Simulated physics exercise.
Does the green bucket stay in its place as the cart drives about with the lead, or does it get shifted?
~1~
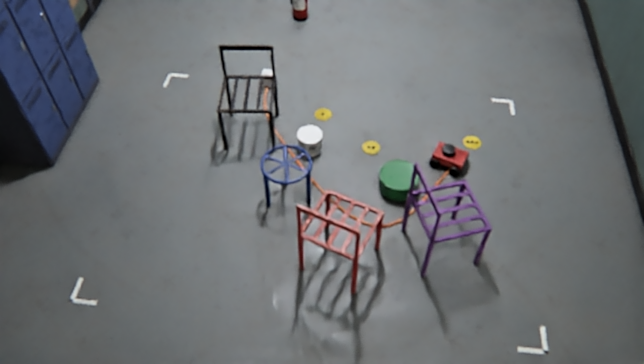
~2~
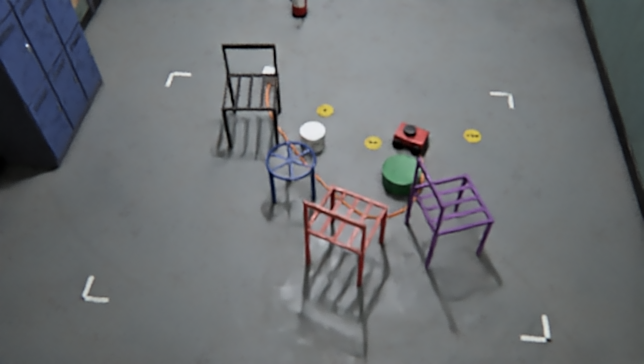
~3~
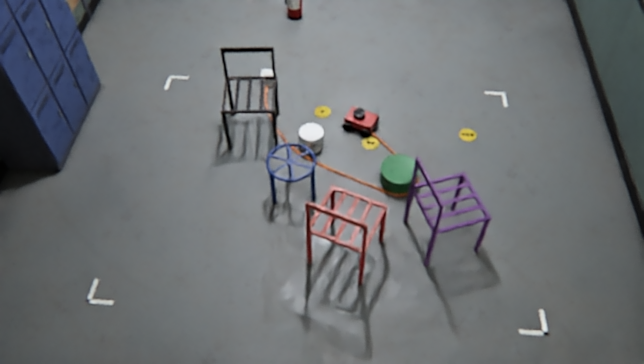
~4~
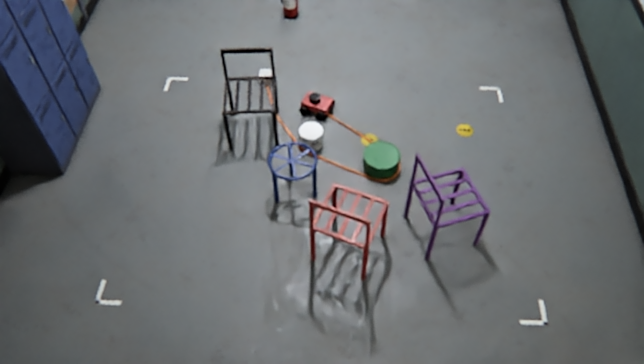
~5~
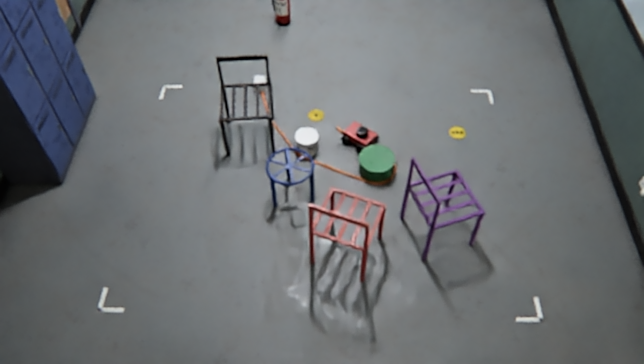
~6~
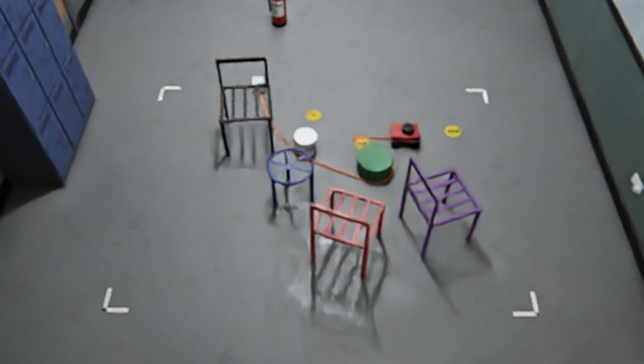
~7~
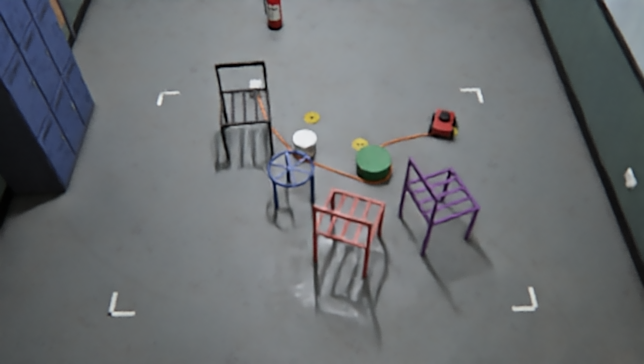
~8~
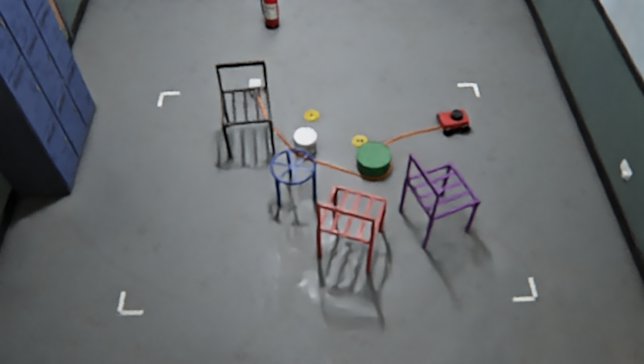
The green bucket gets shifted. It moves a little to the left and away from the purple chair while the cart is driving left, and does not go back.
